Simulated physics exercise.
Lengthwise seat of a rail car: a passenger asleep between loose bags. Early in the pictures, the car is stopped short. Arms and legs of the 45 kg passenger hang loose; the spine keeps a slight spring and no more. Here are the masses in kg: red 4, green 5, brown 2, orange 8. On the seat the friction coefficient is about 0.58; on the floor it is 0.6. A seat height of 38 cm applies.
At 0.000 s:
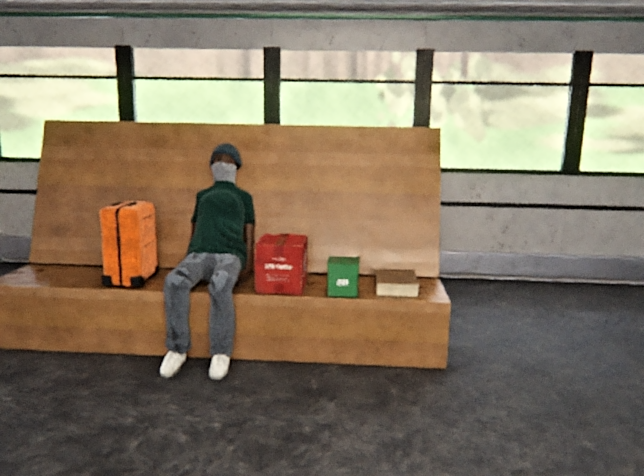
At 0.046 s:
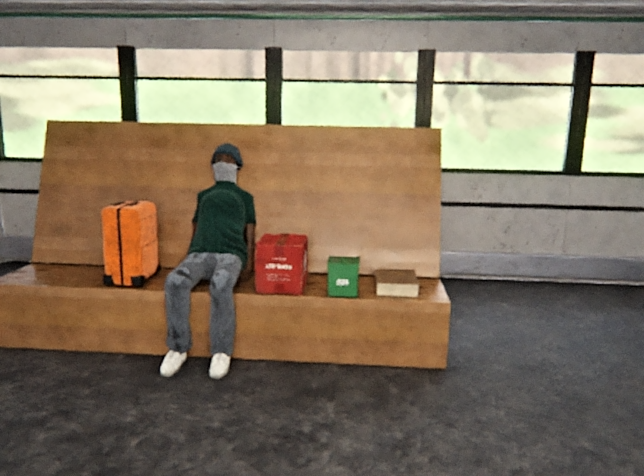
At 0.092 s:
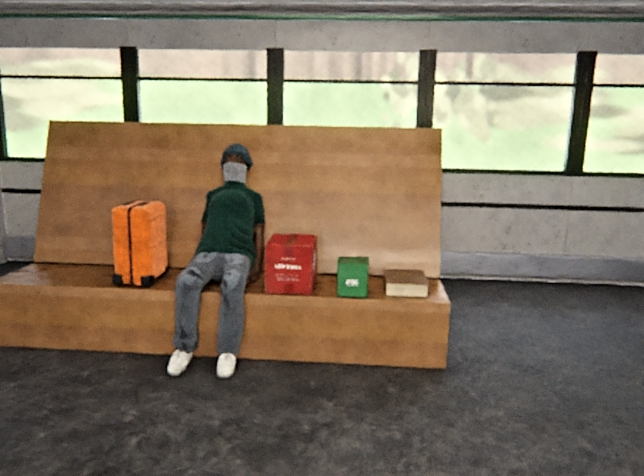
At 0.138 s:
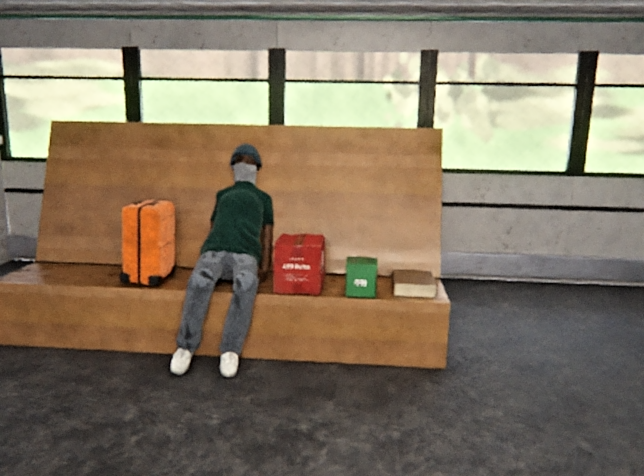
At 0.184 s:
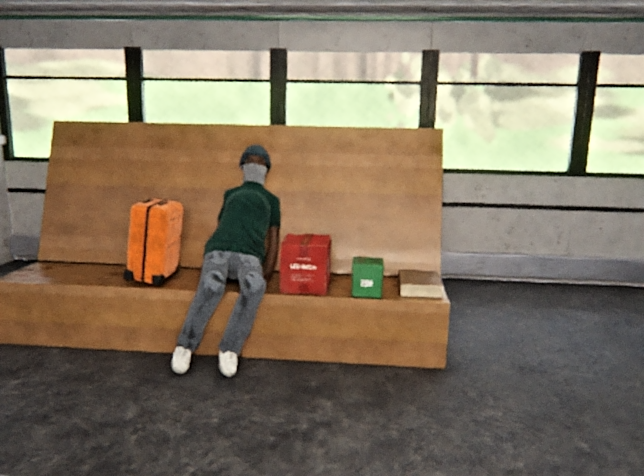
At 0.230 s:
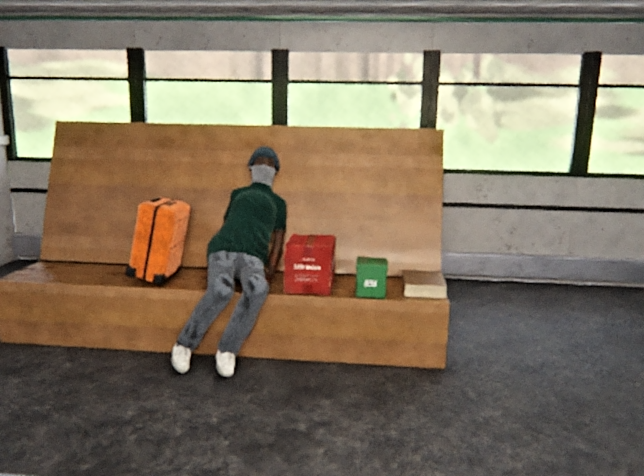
We see a passenger in a green shirt slumped on a long wooden bench among loose luggage, then sliding a short way right with the orange, red, green and brown items, torso leaning right while the feet trail.
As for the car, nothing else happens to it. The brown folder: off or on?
On.
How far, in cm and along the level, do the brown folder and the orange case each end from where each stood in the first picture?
For the brown folder it is 15, for the orange case it is 35.
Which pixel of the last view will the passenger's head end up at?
(350, 265).
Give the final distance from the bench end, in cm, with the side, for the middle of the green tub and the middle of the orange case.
Measured at the end, the green tub is 40 cm short and the orange case is 150 cm short.
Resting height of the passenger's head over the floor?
I'd say close to 45 cm off the floor.
After 0.40 s the brown folder is 11 cm short of the bench end, tilted 0°, near (426, 284) in the last picture's view; the red holdall 76 cm short of the bench end, tilted 0°.
After 0.65 s the brown folder is 11 cm short of the bench end, tilted 0°, near (426, 284) in the last picture's view; the red holdall 76 cm short of the bench end, tilted 0°.
After 1.05 s the brown folder is 11 cm short of the bench end, tilted 0°, near (426, 284) in the last picture's view.
When all is still (1.5 s), red holdall stays on; green tub stays on; brown folder stays on; orange case stays on; passenger's hips keep to the seat.
